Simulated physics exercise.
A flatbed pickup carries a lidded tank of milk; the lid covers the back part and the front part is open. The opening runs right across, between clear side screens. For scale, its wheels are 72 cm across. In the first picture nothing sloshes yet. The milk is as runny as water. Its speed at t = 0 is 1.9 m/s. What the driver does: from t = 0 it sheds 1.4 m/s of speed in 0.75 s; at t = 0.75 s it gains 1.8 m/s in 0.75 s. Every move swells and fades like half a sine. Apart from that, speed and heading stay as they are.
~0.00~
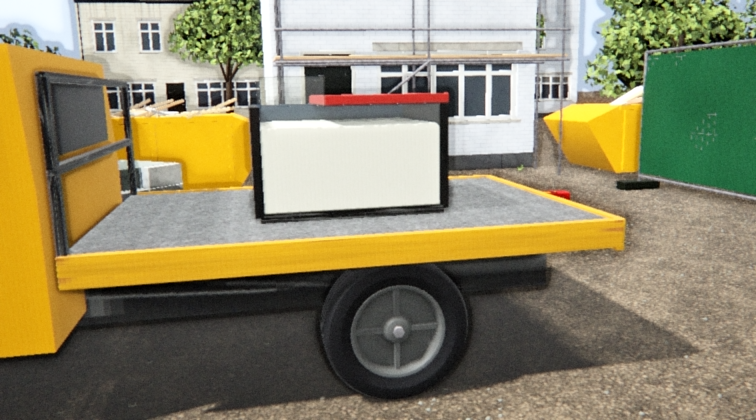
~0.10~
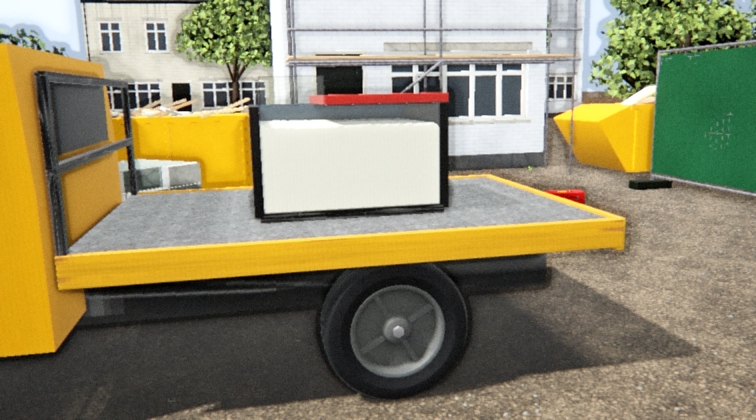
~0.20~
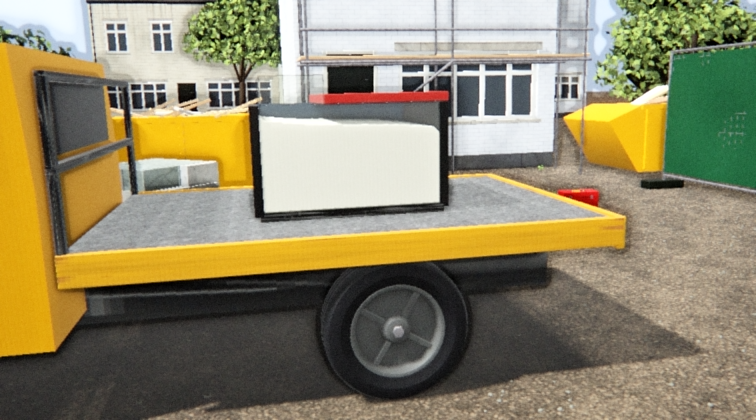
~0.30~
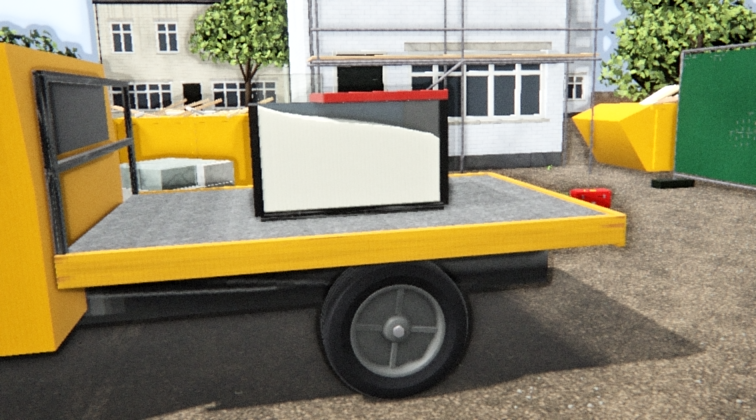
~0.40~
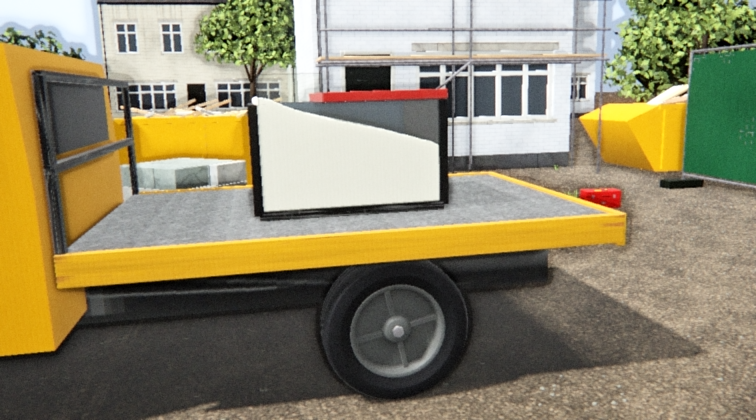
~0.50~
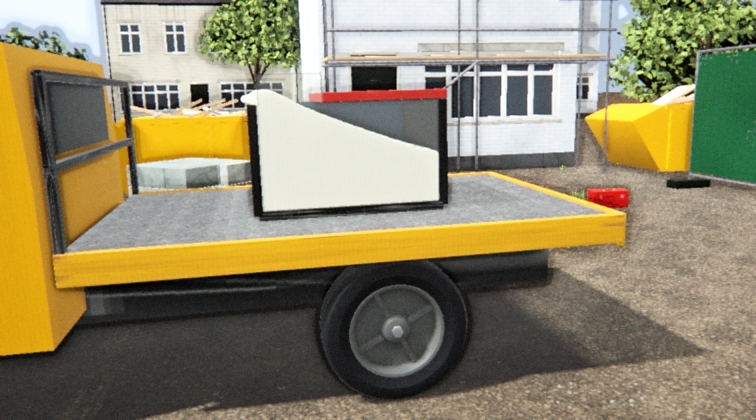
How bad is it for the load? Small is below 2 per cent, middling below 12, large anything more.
It comes out middling.
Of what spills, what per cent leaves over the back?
About 0 per cent.
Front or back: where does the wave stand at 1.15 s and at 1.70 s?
Towards the back, then the back.
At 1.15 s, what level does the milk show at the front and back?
About 24 cm in front and 52 cm behind.
After 1.15 s the surface stands 25 cm on the front, 53 cm on the back; the loss stands at 4 per cent, over the front.
After 1.70 s the surface stands 42 cm on the front, 46 cm on the back; the loss stands at 5 per cent, over the front.
After 2.30 s the surface stands 41 cm on the front, 35 cm on the back; the loss stands at 5 per cent, over the front.
After 4.39 s the loss stands at 5 per cent, over the front, 17 of 334 litres.
